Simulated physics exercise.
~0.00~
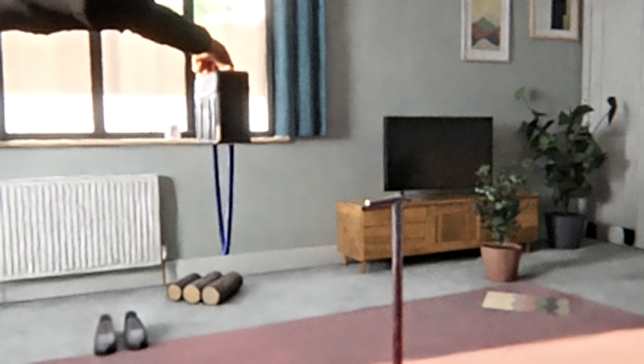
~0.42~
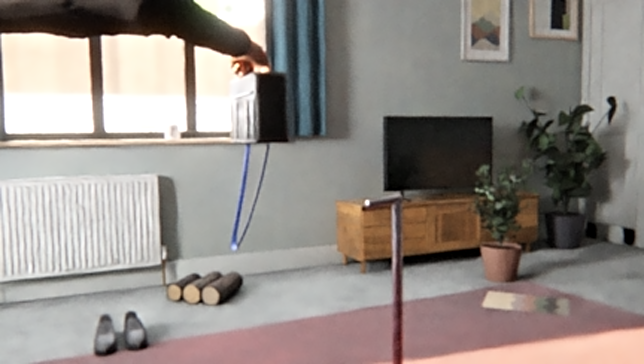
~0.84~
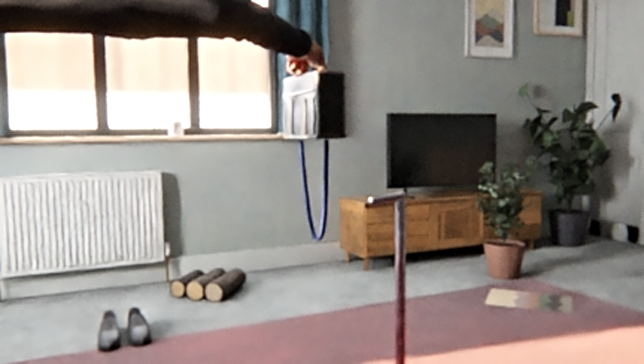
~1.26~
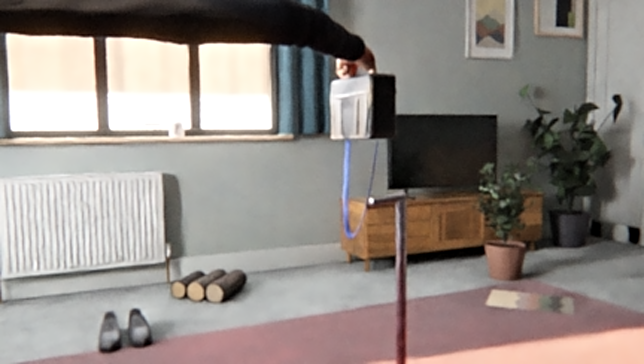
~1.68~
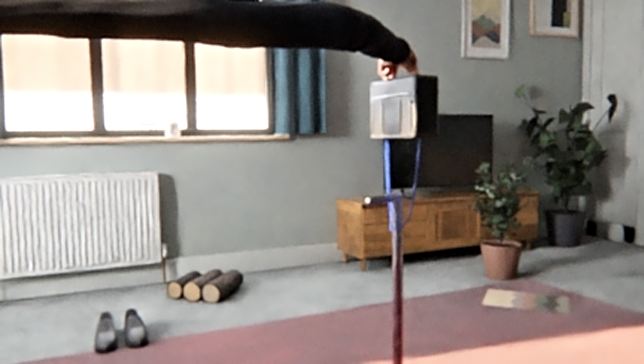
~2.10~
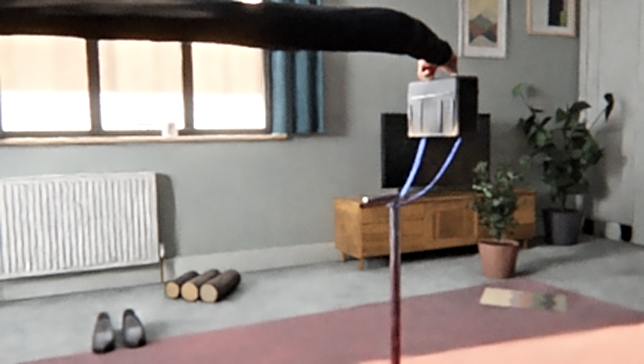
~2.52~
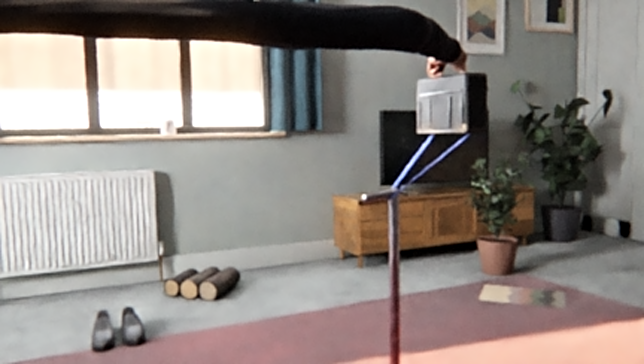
The clip shows a hand carrying a black case with a dangling blue loop rightward across a living room, above a thin post with a sideways hook. The case passes over the post, the loop catches on the hook and pulls tight, and the hand stops just beyond it.
